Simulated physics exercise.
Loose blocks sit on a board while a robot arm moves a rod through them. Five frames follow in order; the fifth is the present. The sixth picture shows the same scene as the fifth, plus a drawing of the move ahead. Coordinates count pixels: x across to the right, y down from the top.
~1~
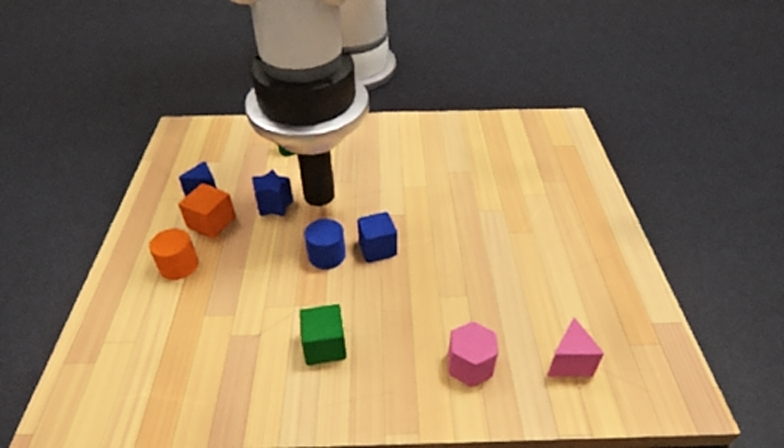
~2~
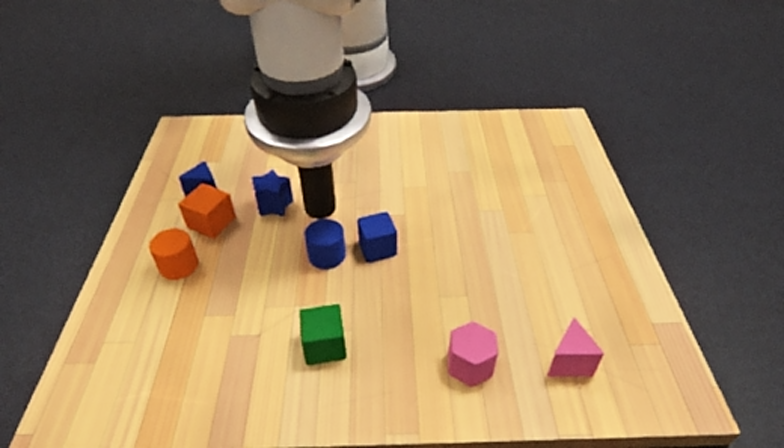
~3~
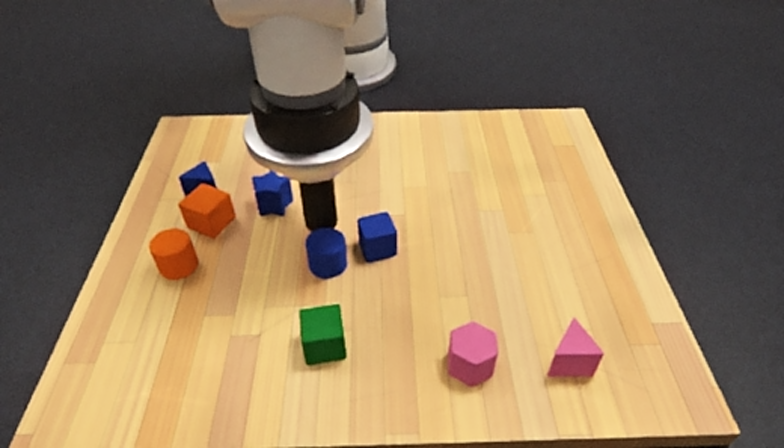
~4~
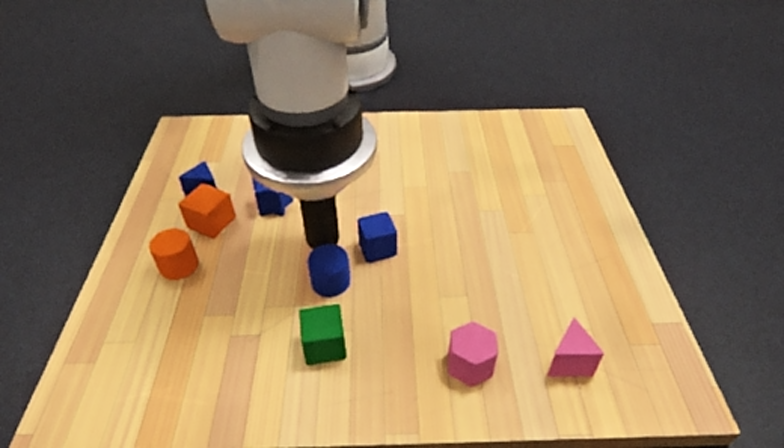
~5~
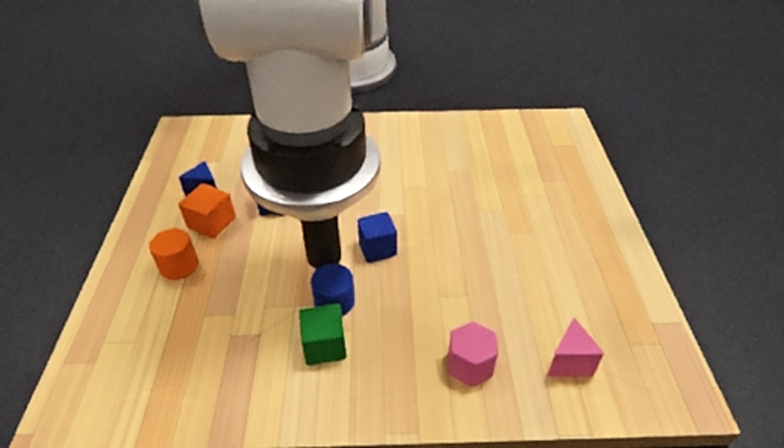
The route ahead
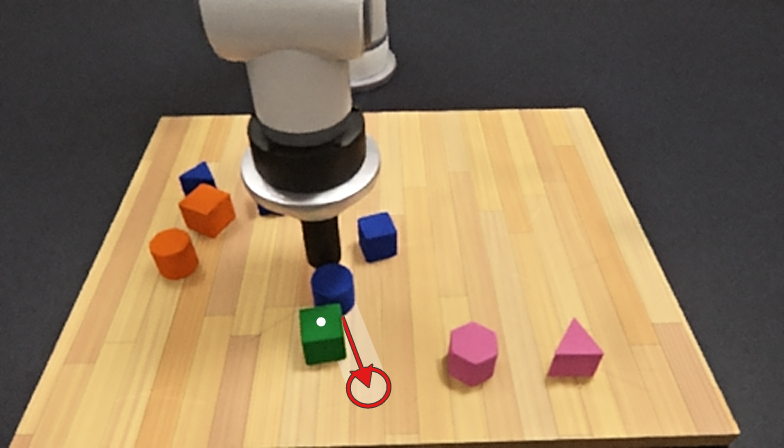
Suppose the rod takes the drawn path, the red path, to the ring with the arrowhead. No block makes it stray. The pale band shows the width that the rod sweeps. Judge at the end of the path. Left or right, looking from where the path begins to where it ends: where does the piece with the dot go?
Facing the way the path runs, start to end, you'll find the piece with the dot has shifted right.
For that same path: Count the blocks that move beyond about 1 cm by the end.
In total, two blocks get moved by over 1 cm.
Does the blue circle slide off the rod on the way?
No, that is not what happens.
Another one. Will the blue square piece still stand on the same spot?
I'd say yes.
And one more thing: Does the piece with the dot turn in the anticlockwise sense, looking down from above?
Short answer: No.
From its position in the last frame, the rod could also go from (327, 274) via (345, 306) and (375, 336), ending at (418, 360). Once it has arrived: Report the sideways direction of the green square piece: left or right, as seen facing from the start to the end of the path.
Facing the way the path runs, start to end, you'll find the green square piece has shifted right.
Drawn move, from (327, 274) to (369, 387); the dot is on the green square piece.
What follows on the original path. One third of the way, rod at (337, 294); green square piece at (321, 346), turned 60° clockwise; blue circle at (352, 316).
Two thirds of the way, rod at (352, 332); green square piece at (319, 351), turned 65° clockwise; blue circle at (377, 352).
At the end, rod at (368, 373); green square piece at (316, 356), turned 80° clockwise; blue circle at (405, 389); blue square piece still.
